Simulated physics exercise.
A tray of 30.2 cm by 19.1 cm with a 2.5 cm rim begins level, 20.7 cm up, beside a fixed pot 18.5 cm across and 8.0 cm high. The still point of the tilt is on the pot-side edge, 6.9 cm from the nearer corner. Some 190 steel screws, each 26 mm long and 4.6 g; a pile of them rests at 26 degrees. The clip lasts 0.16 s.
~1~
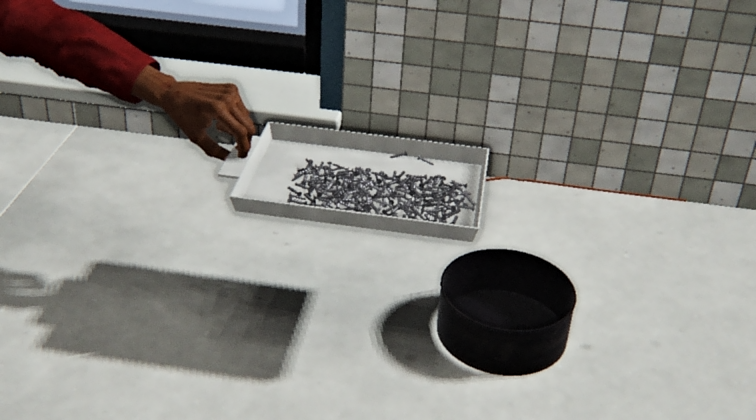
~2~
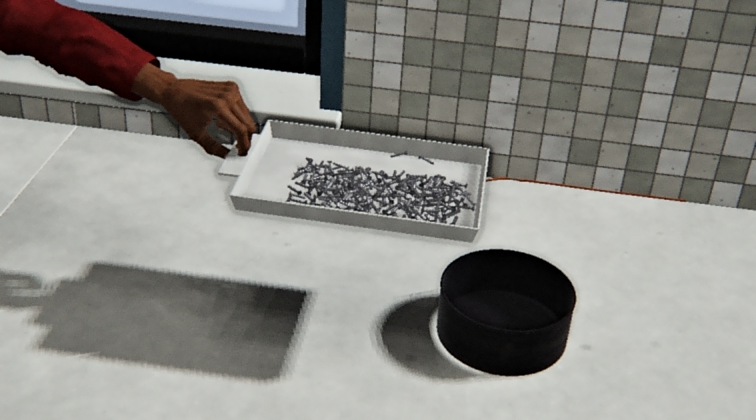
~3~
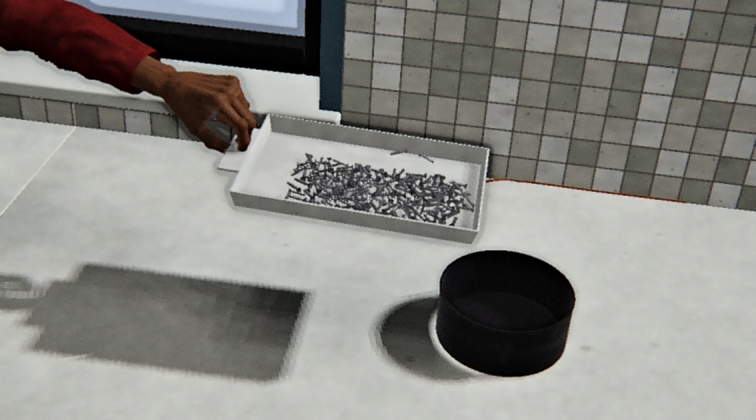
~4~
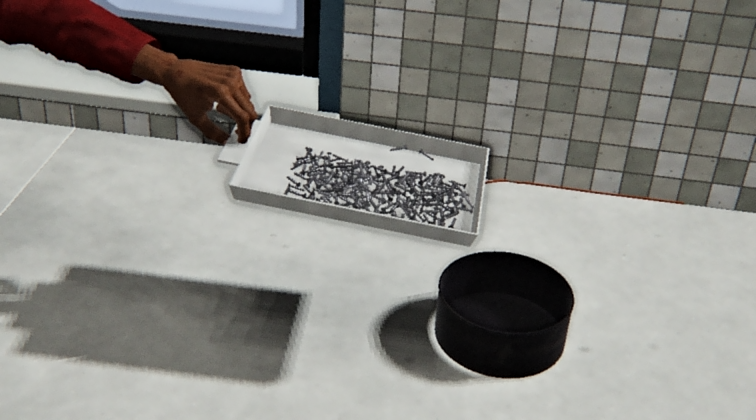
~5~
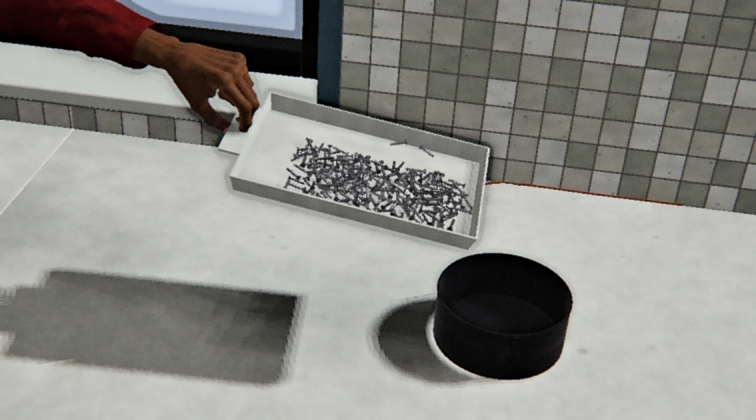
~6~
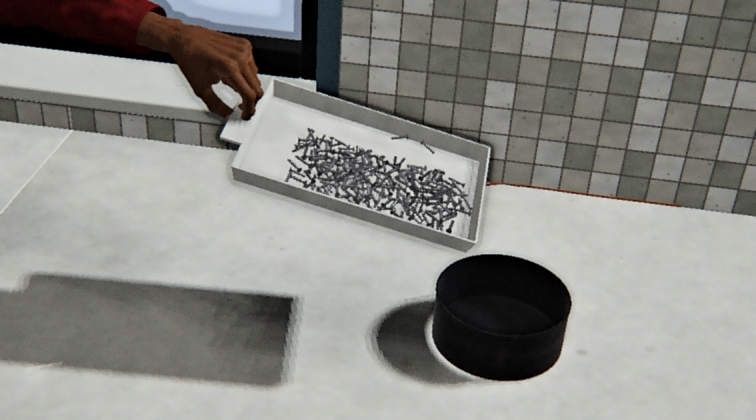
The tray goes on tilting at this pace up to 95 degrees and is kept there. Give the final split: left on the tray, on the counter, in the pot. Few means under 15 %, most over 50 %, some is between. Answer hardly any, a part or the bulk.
Tray: Hardly any, counter: The bulk, pot: A part.
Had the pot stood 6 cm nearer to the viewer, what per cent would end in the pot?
It would be near 100 per cent.
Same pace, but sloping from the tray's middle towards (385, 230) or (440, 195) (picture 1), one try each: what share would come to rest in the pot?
About 10 and 85 per cent.
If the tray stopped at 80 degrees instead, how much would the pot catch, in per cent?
Then about 35 per cent.
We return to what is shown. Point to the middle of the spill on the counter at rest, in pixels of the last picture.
Near (504, 404).
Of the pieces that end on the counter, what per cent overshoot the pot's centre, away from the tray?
Roughly 60 per cent.
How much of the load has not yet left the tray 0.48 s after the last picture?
Some 80 per cent of the load.
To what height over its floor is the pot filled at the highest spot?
About 2.0 cm.
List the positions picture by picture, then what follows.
Tray tilt 0 degrees, front corners at (236, 194) and (474, 225); middle of the pieces at (378, 189); pot at (508, 288), in the first frame.
Tray tilt 1 degrees, front corners at (236, 193) and (474, 226); middle of the pieces at (378, 189), in the second frame.
Tray tilt 3 degrees, front corners at (235, 189) and (474, 228); middle of the pieces at (378, 187), in the third frame.
Tray tilt 6 degrees, front corners at (235, 183) and (473, 231), lowest corner right front; middle of the pieces at (378, 185), in the fourth frame.
Tray tilt 10 degrees, front corners at (236, 174) and (473, 234), lowest corner right front; middle of the pieces at (378, 181), in the fifth frame.
Tray tilt 14 degrees, front corners at (238, 164) and (472, 238), lowest corner right front; middle of the pieces at (379, 177); pot at (504, 293), in the sixth frame.
Then, 0.29 s after the last picture, tilt 54 degrees; the tray holds 100 %, the pot 0 %.
Then, 0.48 s after the last picture, tilt 81 degrees; the tray holds 80 %, the pot 0 %.
Then, 0.79 s after the last picture, tilt 95 degrees; the tray holds 0 %, the pot 40 %.
In the end, tray 0 %, counter 60 %, pot 40 %.
